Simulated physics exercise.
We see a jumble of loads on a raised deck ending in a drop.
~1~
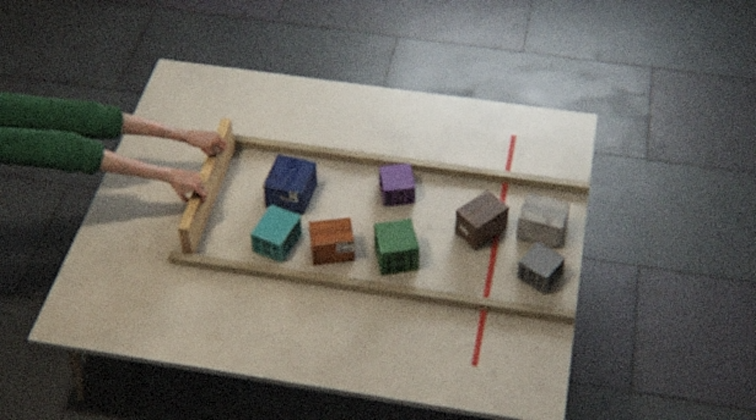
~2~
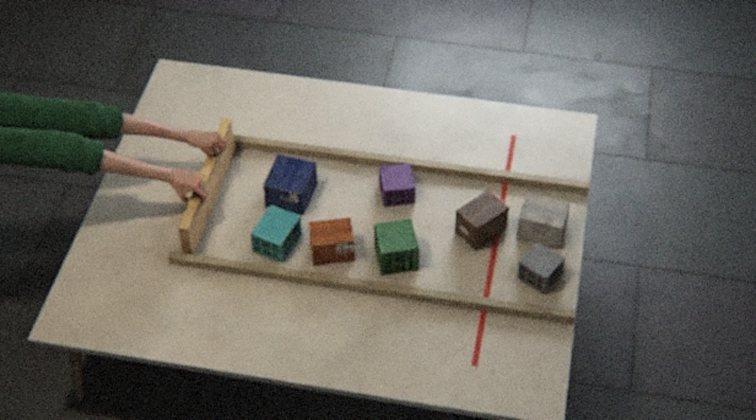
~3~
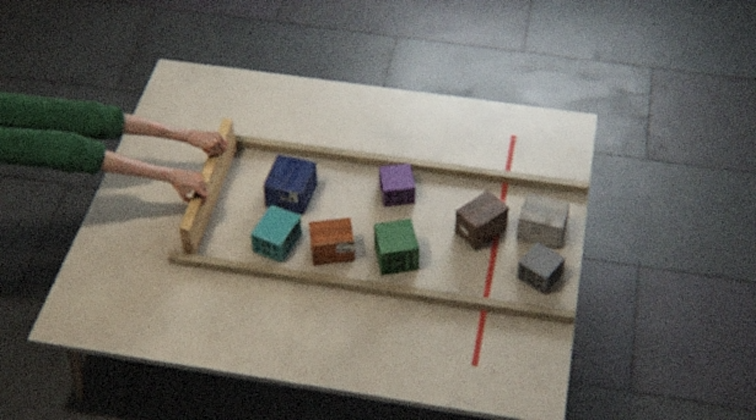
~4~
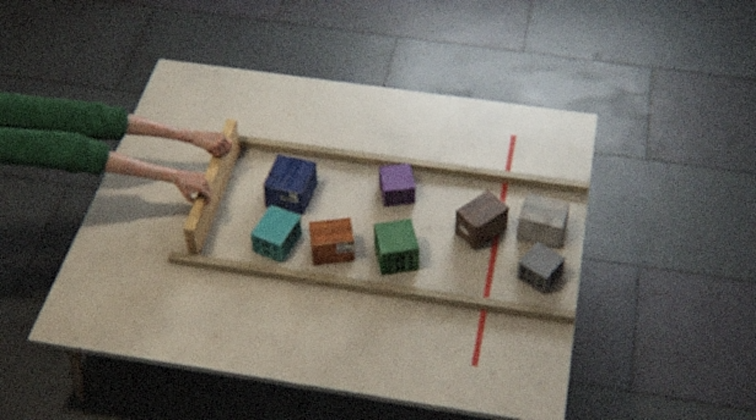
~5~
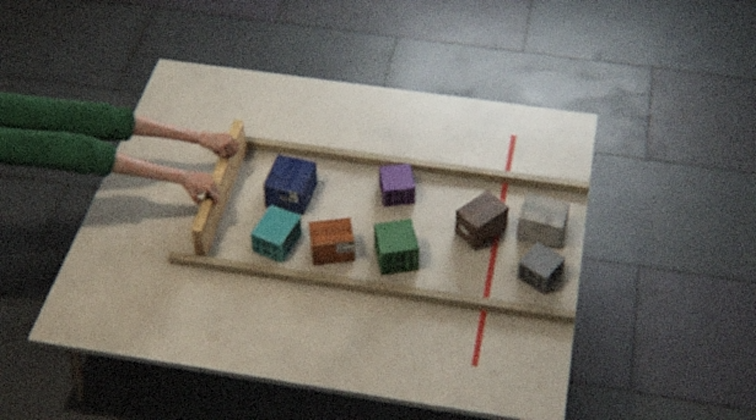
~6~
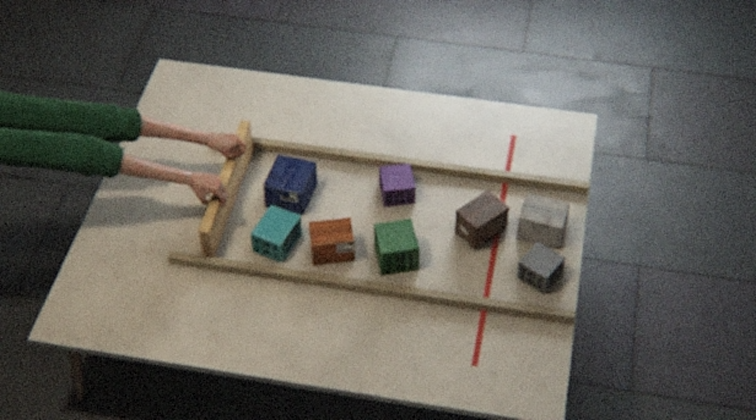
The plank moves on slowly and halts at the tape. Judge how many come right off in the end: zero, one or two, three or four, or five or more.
Just three or four fall.
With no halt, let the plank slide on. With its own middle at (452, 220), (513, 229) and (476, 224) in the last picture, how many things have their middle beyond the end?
Taking the three positions in turn, the counts come to 1, 3 and 2.
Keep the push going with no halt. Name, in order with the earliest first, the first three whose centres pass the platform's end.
Earliest first: The grey crate, the white box, the green crate.
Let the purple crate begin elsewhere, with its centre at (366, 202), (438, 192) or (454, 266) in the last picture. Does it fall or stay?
It keeps its place, then keeps its place, then topples off.
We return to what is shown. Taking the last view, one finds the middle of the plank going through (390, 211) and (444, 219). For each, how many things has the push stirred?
The first count is 5, and then it's 8.
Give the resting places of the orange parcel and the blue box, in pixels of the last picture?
Roughly (546, 278), and the other roughly (520, 216).
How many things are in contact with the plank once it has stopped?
My count gives 2.
Early on, none off yet; grey crate at rest near (541, 268); white box at rest near (543, 221); brown tote at rest near (482, 220).
Finally, the number that fall off is three or four; lost, green crate, white box and grey crate.
